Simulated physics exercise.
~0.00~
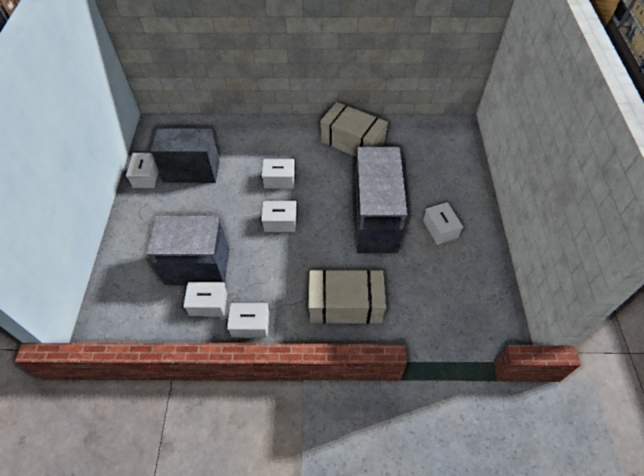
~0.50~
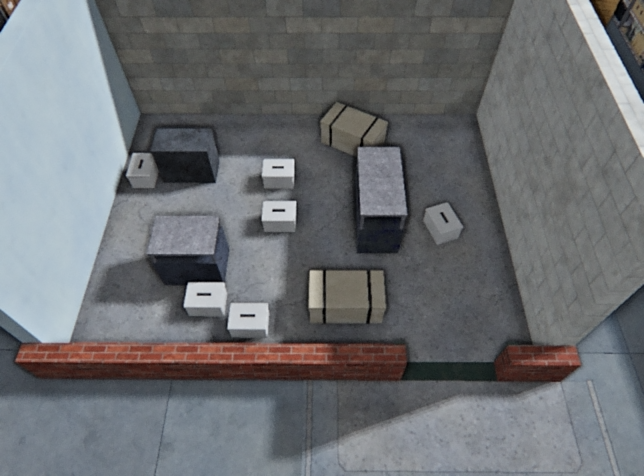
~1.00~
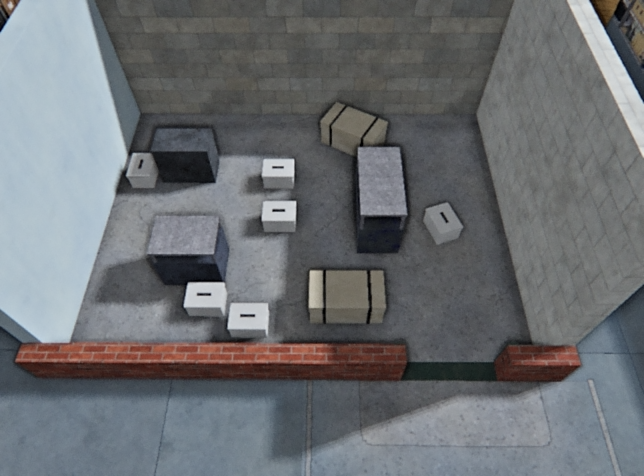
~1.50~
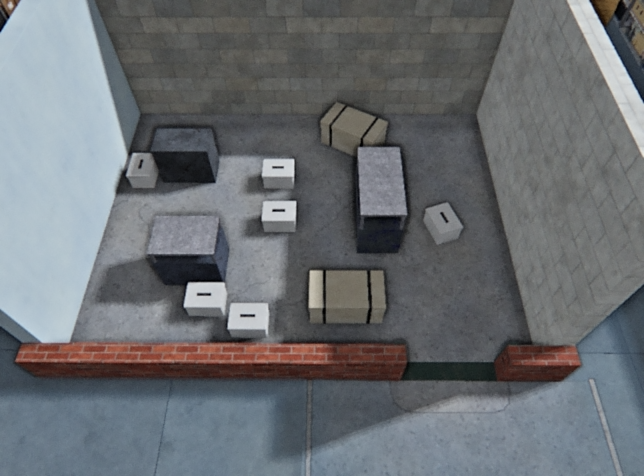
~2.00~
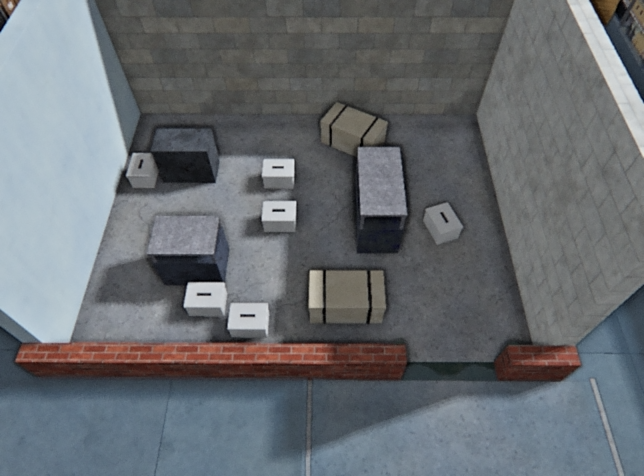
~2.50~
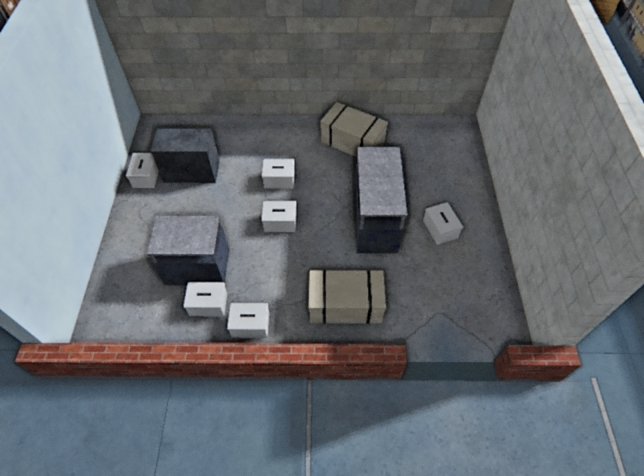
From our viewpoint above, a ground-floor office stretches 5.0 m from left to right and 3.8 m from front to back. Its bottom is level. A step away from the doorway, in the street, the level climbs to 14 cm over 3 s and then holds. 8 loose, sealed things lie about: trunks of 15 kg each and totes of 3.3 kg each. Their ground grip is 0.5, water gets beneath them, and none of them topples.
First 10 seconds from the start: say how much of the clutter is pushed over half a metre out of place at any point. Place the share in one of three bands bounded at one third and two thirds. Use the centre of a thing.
Short of one third.
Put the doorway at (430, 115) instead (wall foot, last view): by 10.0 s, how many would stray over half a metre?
Then 1 of them would.
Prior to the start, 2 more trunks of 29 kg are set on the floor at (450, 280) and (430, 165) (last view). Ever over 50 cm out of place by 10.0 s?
The first: Farther. The second: Not as far.
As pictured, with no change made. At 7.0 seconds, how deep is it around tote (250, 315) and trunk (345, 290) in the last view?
About 2 and 3 cm.
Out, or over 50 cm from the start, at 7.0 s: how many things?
My count gives 1.
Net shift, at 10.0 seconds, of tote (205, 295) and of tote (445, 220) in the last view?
First 0 cm, then 200 cm.
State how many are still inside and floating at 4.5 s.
My tally comes to 0.
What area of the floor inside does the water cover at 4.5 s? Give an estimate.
Around 4.5 m2 of it.
After 3.5 s 0 of 8 are over 50 cm from their spots; 0 afloat.
After 4.5 s 0 of 8 are over 50 cm from their spots; 0 afloat.
After 7.0 s 1 of 8 are over 50 cm from their spots; 1 afloat.
After 10.0 s 2 of 8 are over 50 cm from their spots, and 2 have been at some point; 1 afloat.
